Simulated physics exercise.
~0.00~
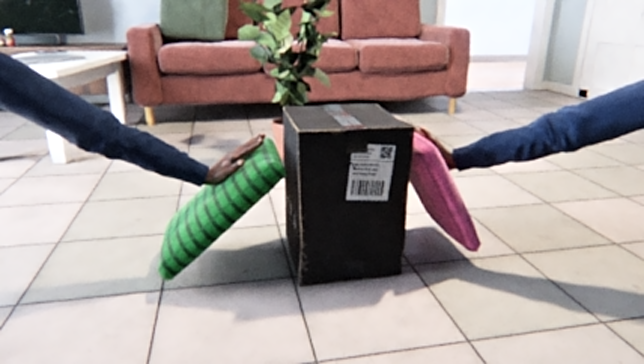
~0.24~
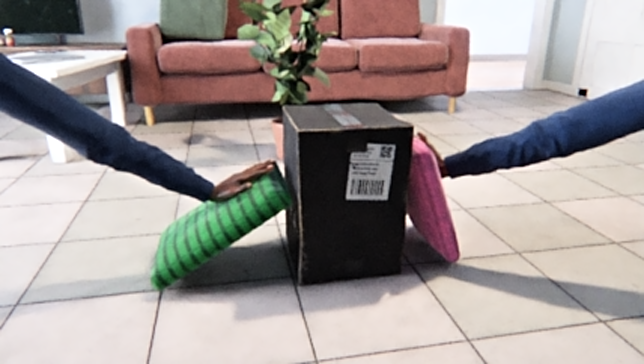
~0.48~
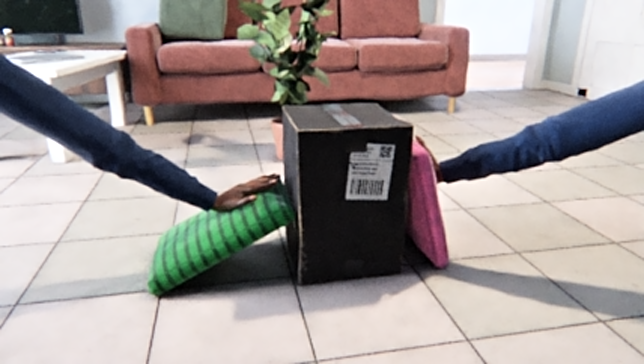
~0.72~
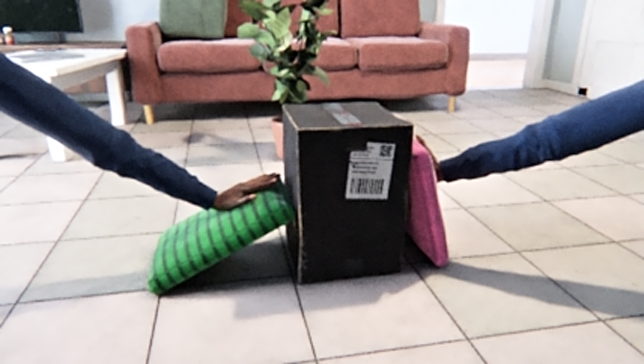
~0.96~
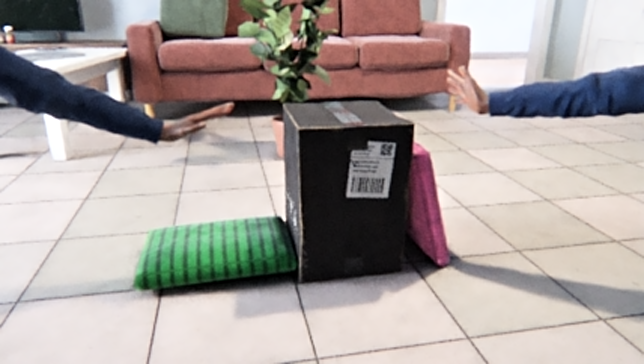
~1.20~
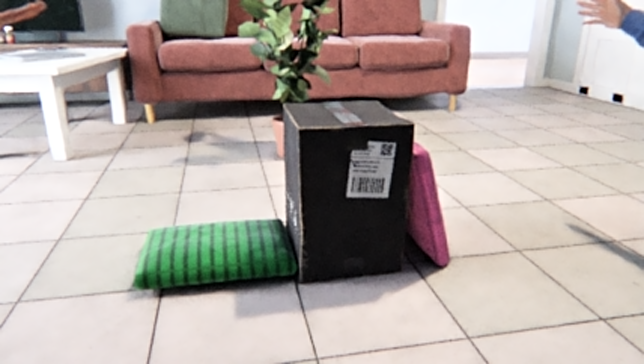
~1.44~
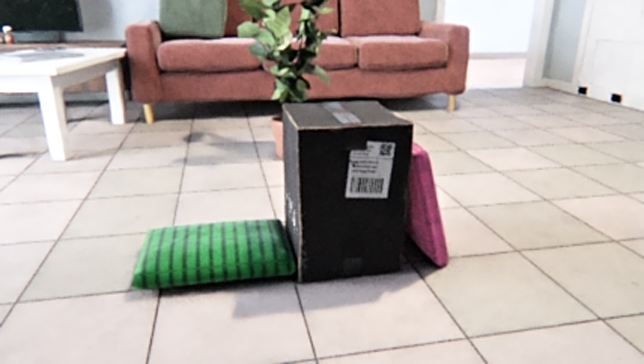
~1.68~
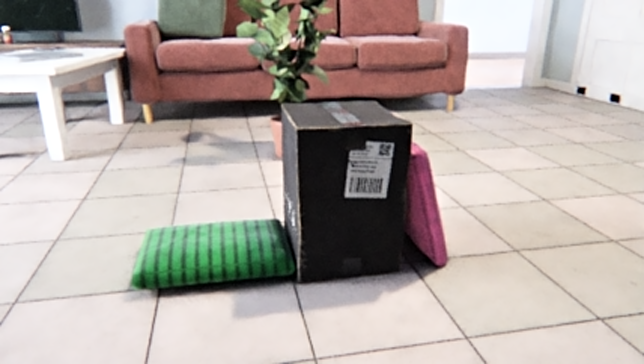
Two hands release pillows against a black box; the green falls flat, the pink stays leaning.
